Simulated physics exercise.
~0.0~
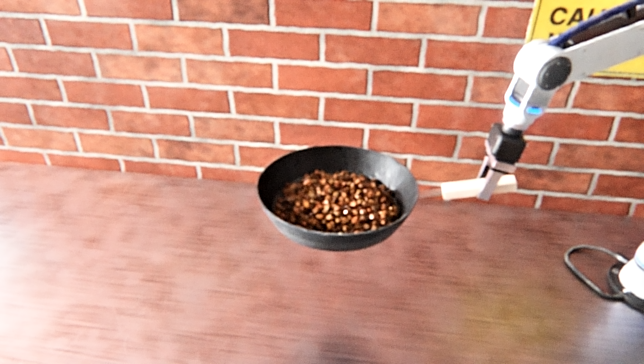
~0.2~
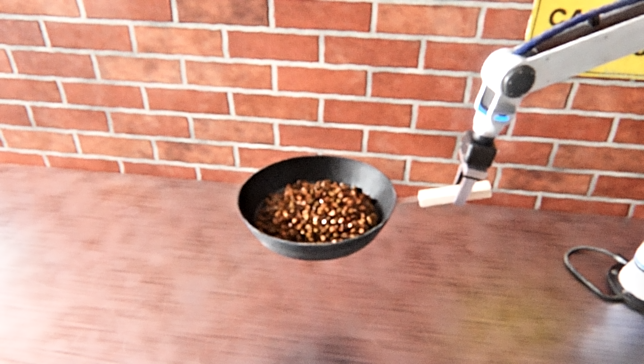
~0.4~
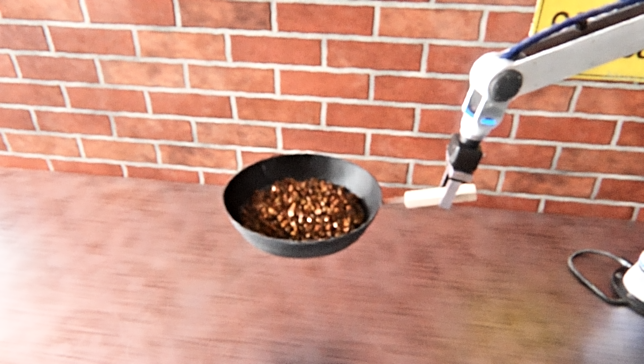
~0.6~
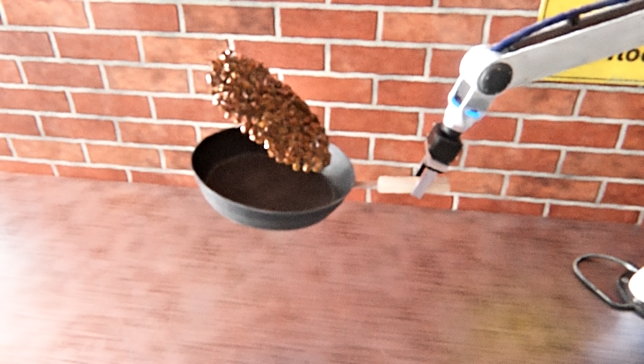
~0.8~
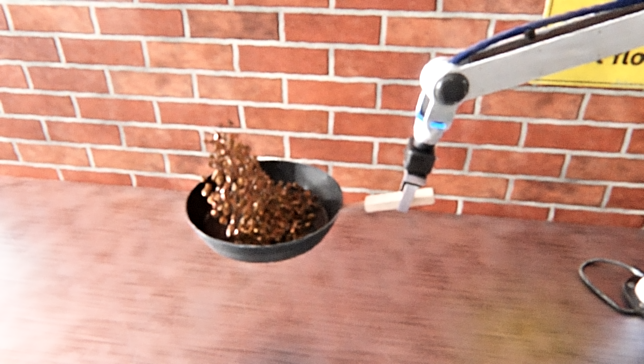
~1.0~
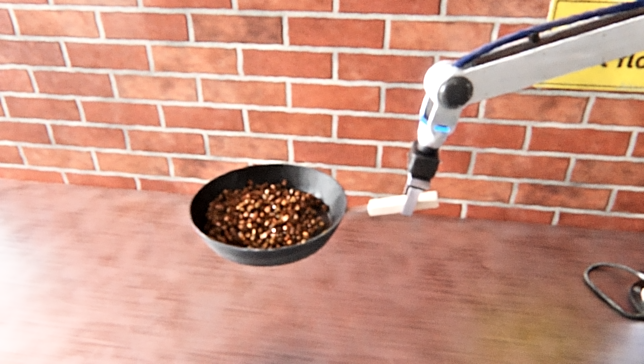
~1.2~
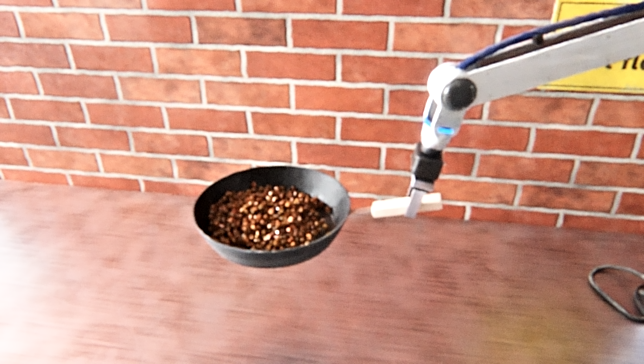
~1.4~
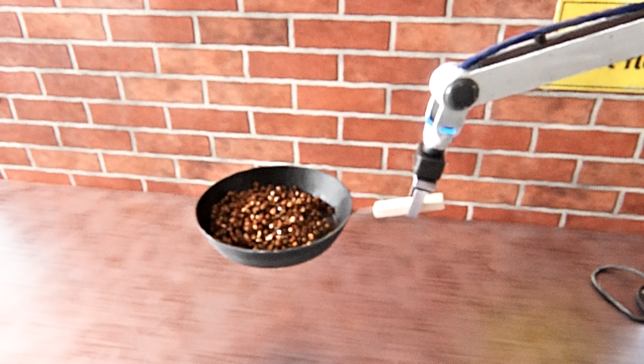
A white robot arm swung a dark frying pan full of small brown pellets to the left, then tossed them up in a slanting clump above the pan and caught them again, ending with the pan held level and still full.
